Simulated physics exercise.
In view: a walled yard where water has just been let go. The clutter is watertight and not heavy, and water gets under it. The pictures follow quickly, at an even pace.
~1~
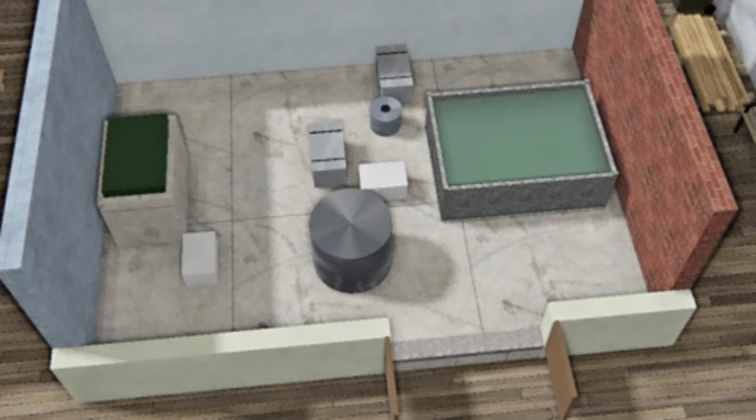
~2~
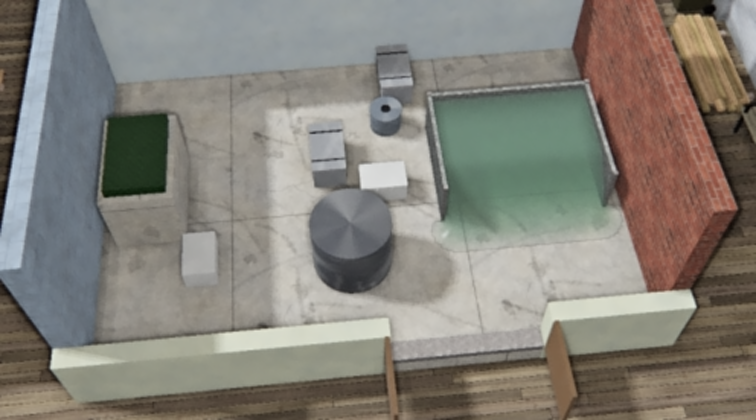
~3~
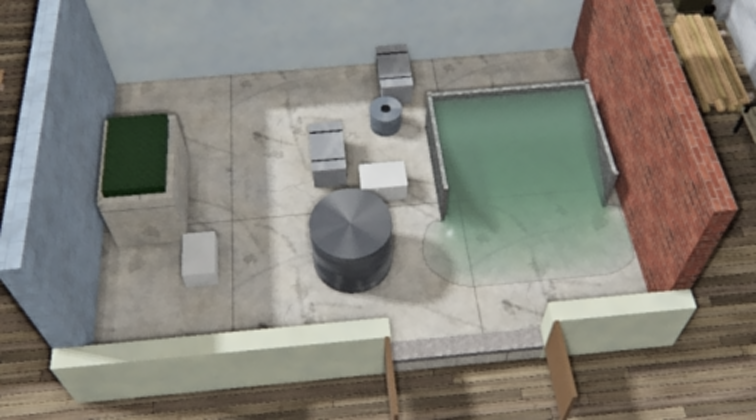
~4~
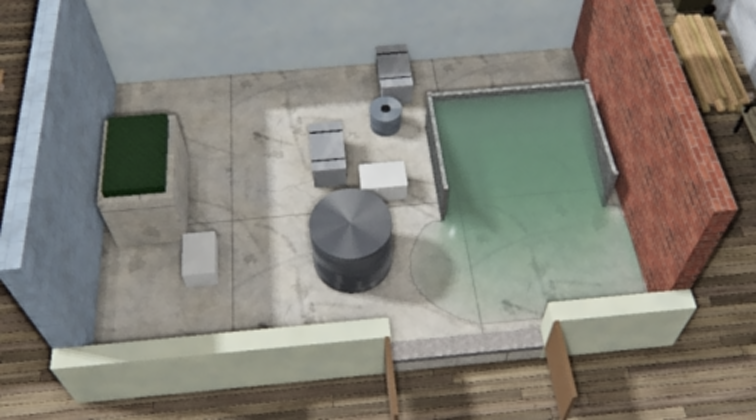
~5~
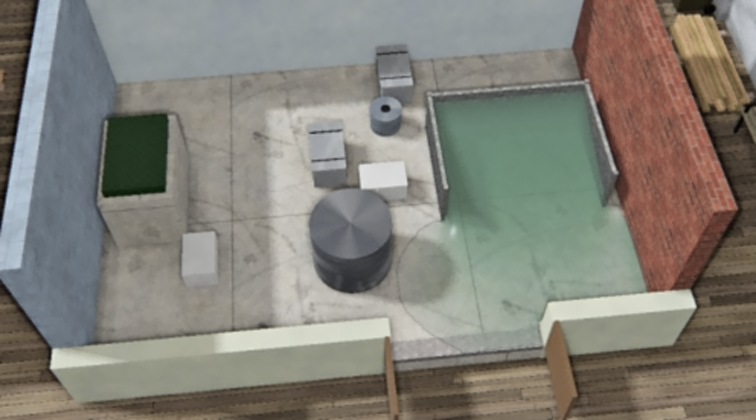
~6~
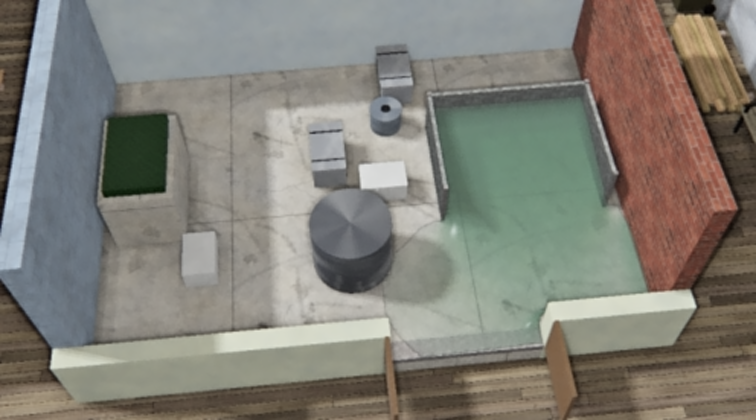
Green water pours from a raised grey tank on the right as its front side vanishes, spreading across the pale floor towards the low front wall and its gap, while the camera and solid objects stay still. The walled yard is seen from above, with blue and brick-red side walls. A dark grey cylinder stands near the centre among small grey blocks, left of which sits a green-topped box.
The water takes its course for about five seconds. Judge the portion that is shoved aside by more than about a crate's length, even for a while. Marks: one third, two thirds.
It is less than a third.
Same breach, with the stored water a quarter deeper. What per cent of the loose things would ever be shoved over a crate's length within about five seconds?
I make it 0 per cent.
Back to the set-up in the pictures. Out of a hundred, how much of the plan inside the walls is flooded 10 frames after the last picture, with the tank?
Close to 35 %.
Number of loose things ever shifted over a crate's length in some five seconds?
It comes to 0.
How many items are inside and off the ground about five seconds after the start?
The number is 0.
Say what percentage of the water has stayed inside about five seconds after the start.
I make it 58 per cent.
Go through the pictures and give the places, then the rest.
The first frame shows a crate at (383, 175) rests on the ground; a crate at (199, 253), on the bottom; 0 of 5 have shifted.
The second frame shows a crate at (383, 175) rests on the ground; a crate at (199, 253), on the bottom; 0 of 5 have shifted.
The third frame shows a crate at (383, 175), on the bottom; a crate at (199, 253) rests on the ground; 0 of 5 have shifted.
The fourth frame shows a crate at (383, 175), on the bottom; a crate at (199, 253), on the bottom; 0 of 5 have shifted.
The fifth frame shows a crate at (383, 175) rests on the ground; a crate at (199, 253) rests on the ground; 0 of 5 have shifted.
The sixth frame shows a crate at (383, 175) rests on the ground; a crate at (199, 253) rests on the ground; 0 of 5 have shifted.
A moment on, 0 of 5 are well off their spots; 0 afloat.
Next, 0 of 5 are well off their spots; 0 afloat.
Later, 0 of 5 are well off their spots; 0 afloat.
In the end, 0 of 5 are well off their spots, and 0 have been at some point; 0 afloat.
